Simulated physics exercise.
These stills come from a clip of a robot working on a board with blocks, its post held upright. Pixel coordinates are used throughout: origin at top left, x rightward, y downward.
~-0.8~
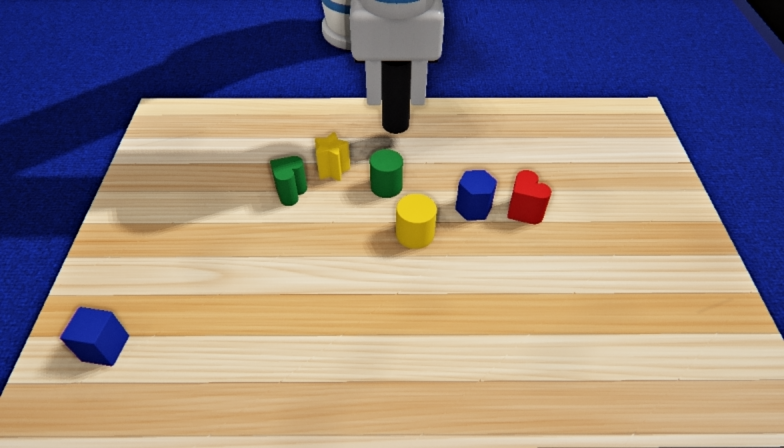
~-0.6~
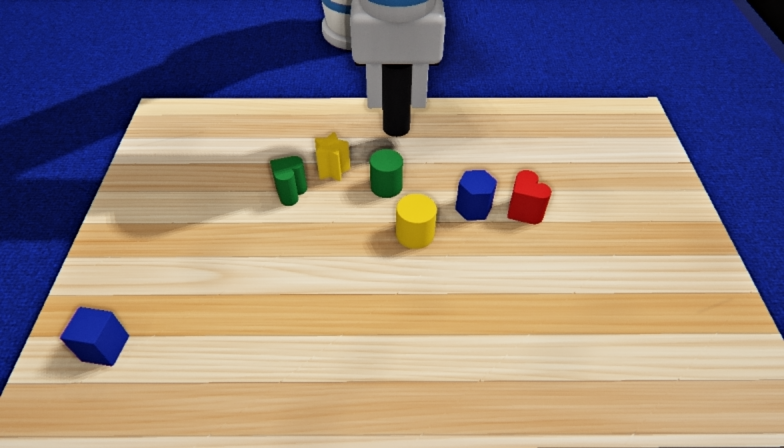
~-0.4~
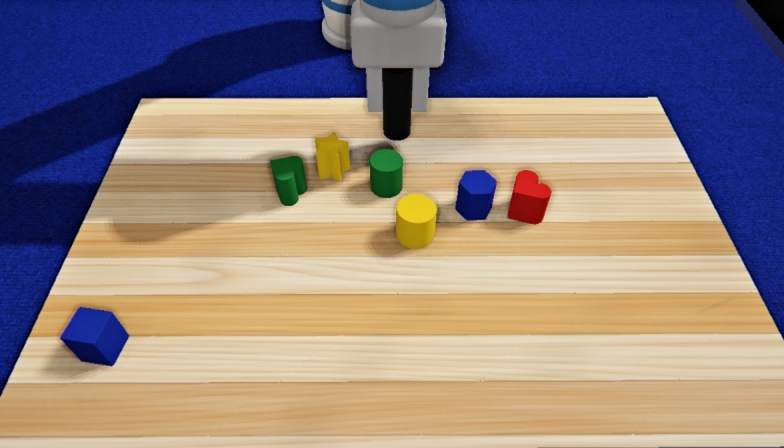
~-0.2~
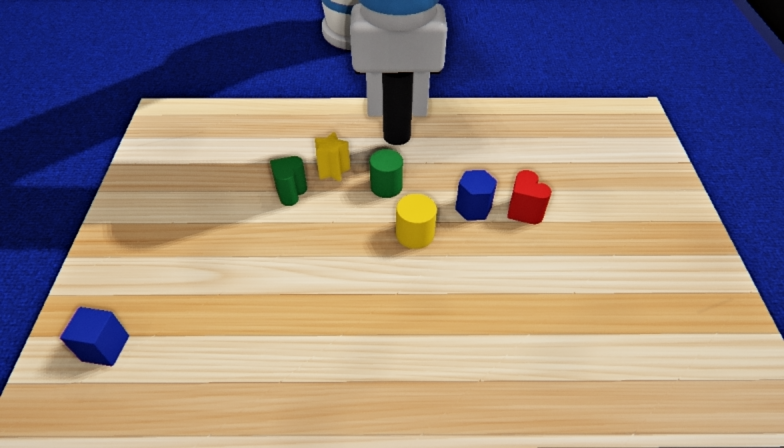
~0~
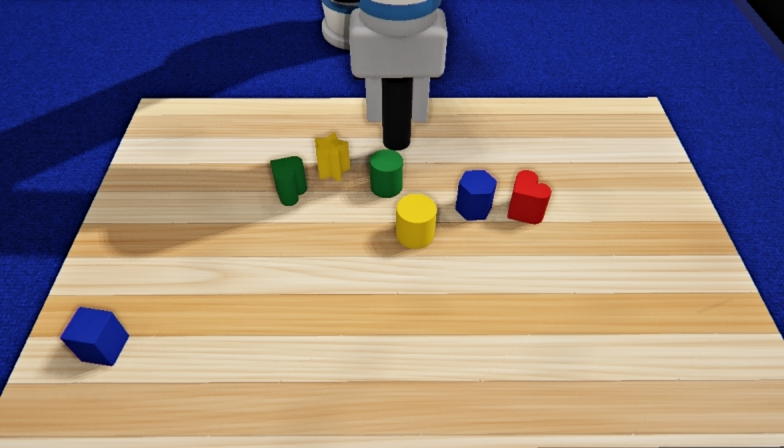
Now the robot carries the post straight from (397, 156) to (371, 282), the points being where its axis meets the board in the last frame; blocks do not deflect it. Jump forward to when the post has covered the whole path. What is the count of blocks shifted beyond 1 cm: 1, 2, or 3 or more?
One block shifts.
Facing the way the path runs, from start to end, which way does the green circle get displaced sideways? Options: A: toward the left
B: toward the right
I choose B.
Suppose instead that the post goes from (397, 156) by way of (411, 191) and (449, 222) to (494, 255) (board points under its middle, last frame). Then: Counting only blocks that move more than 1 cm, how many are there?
It displaces one.
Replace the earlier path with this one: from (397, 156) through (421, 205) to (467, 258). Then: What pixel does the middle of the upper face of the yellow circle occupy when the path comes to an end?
In the picture, that point is around (417, 227).
What follows on the original path. One third of the way, post (389, 180); green circle (376, 188).
Two thirds of the way, post (381, 222); green circle (353, 227).
At the end, post (371, 269); green circle (334, 250); yellow circle unmoved.
